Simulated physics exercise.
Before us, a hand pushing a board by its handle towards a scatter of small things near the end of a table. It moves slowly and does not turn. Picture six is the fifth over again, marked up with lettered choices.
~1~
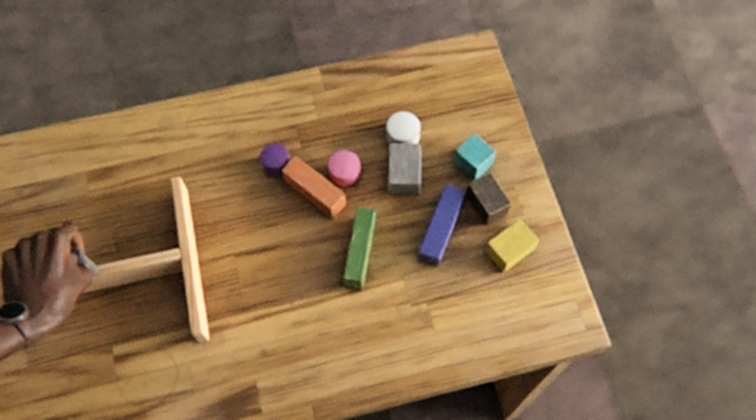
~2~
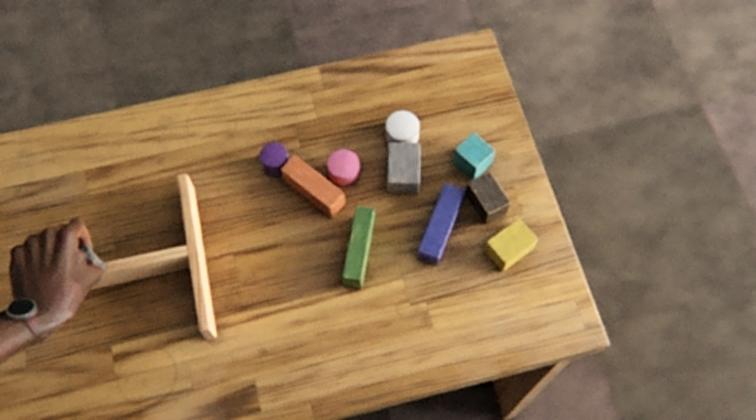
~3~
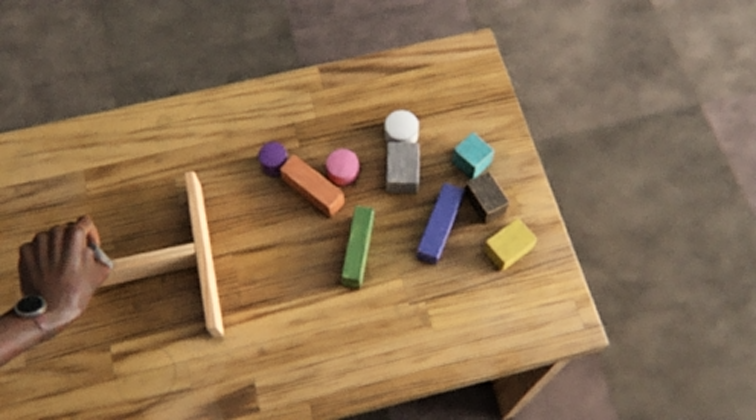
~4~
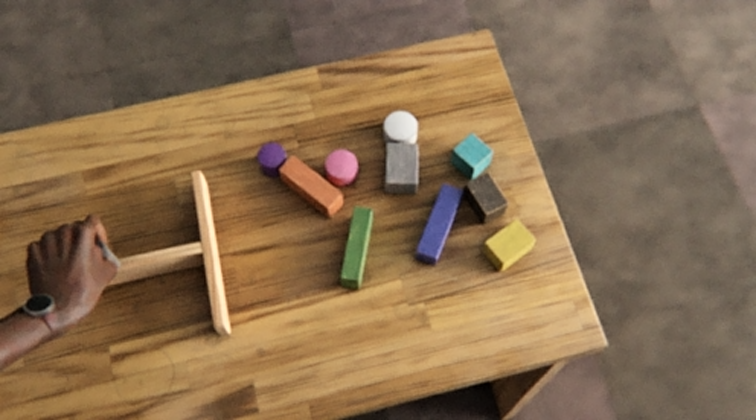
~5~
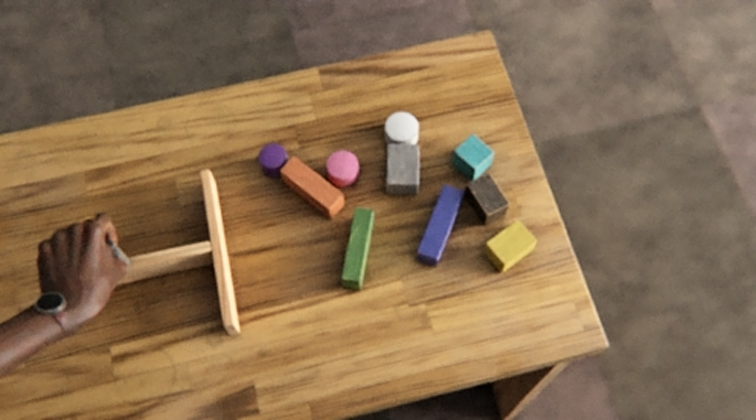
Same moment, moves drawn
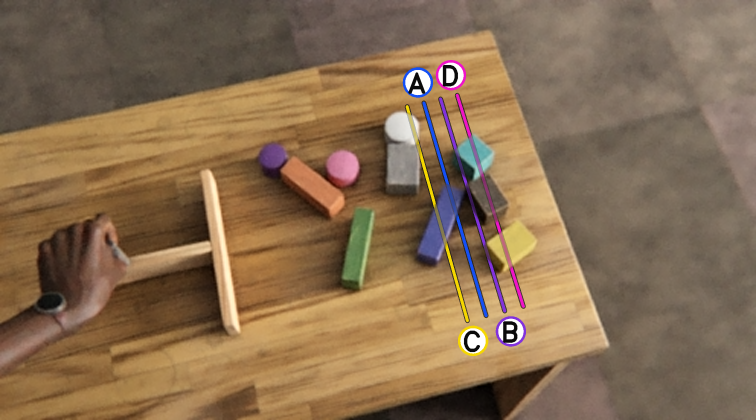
A hand gripping the handle of a wooden board slowly pushed it a short way right across a wooden table, toward a scatter of colorful blocks and round pieces, which stayed still and untouched.
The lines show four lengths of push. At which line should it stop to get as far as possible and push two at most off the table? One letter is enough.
No third one falls up to D.
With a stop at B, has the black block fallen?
By then, no.
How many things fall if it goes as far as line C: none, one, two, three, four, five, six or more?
The count is none.
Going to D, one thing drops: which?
The turquoise block.
On the marked copy, A at (453, 203); B at (471, 199); C at (435, 207); D at (488, 195).
Taking D. A third of the way, board (316, 221); purple tin (288, 150); pink tin (349, 168).
Two thirds of the way, board (414, 198); turquoise block (488, 153); grey block (455, 169).
When it is over, board (488, 181); turquoise block over the edge; yellow block (571, 240); one fallen.
As for the rest, A is within the limit but short; B is within the limit but short; C is within the limit but short.
